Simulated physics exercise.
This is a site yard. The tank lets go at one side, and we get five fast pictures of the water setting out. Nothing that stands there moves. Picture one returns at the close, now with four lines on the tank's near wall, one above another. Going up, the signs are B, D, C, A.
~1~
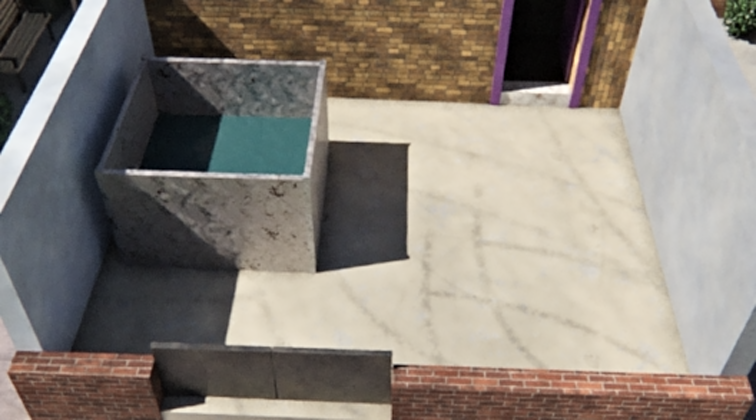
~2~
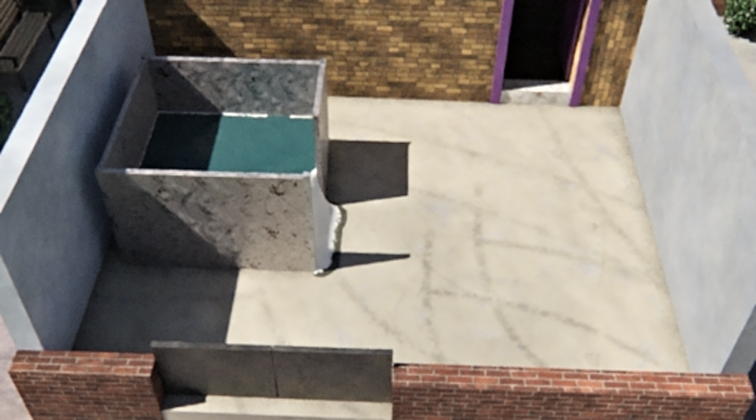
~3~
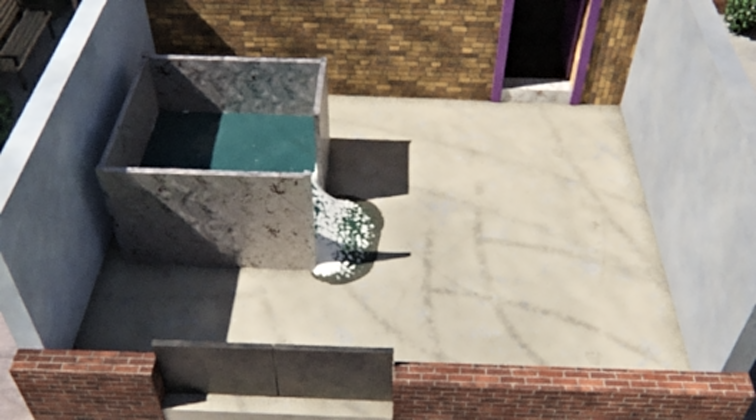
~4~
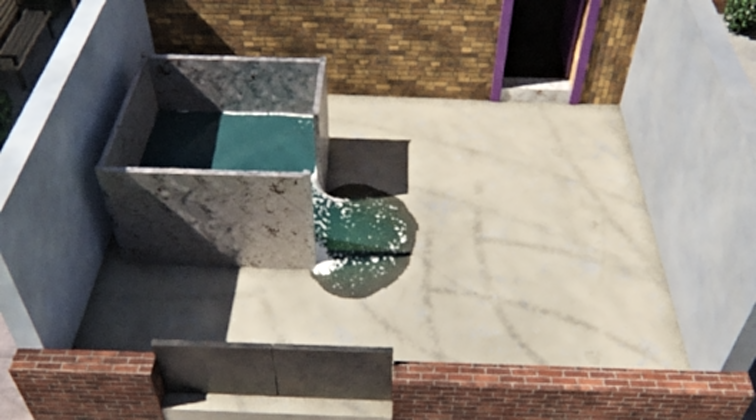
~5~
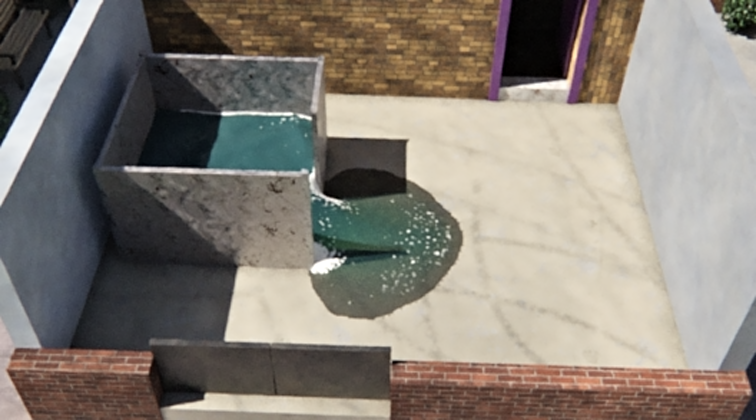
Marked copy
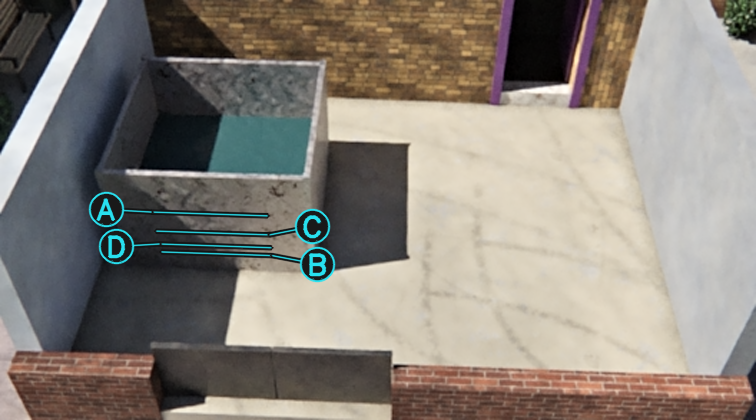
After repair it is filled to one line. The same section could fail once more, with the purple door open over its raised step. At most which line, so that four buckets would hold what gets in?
The answer is mark A.
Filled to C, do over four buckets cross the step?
No.
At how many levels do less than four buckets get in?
All of them.
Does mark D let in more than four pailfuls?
No, not at all.
On the marked copy, A at (209, 213); B at (216, 253); C at (212, 232); D at (215, 245); from the bottom up B, D, C, A.
With A, a splash gets over, under a bucket.
With B, nothing gets over.
With C, nothing gets over.
With D, nothing gets over.
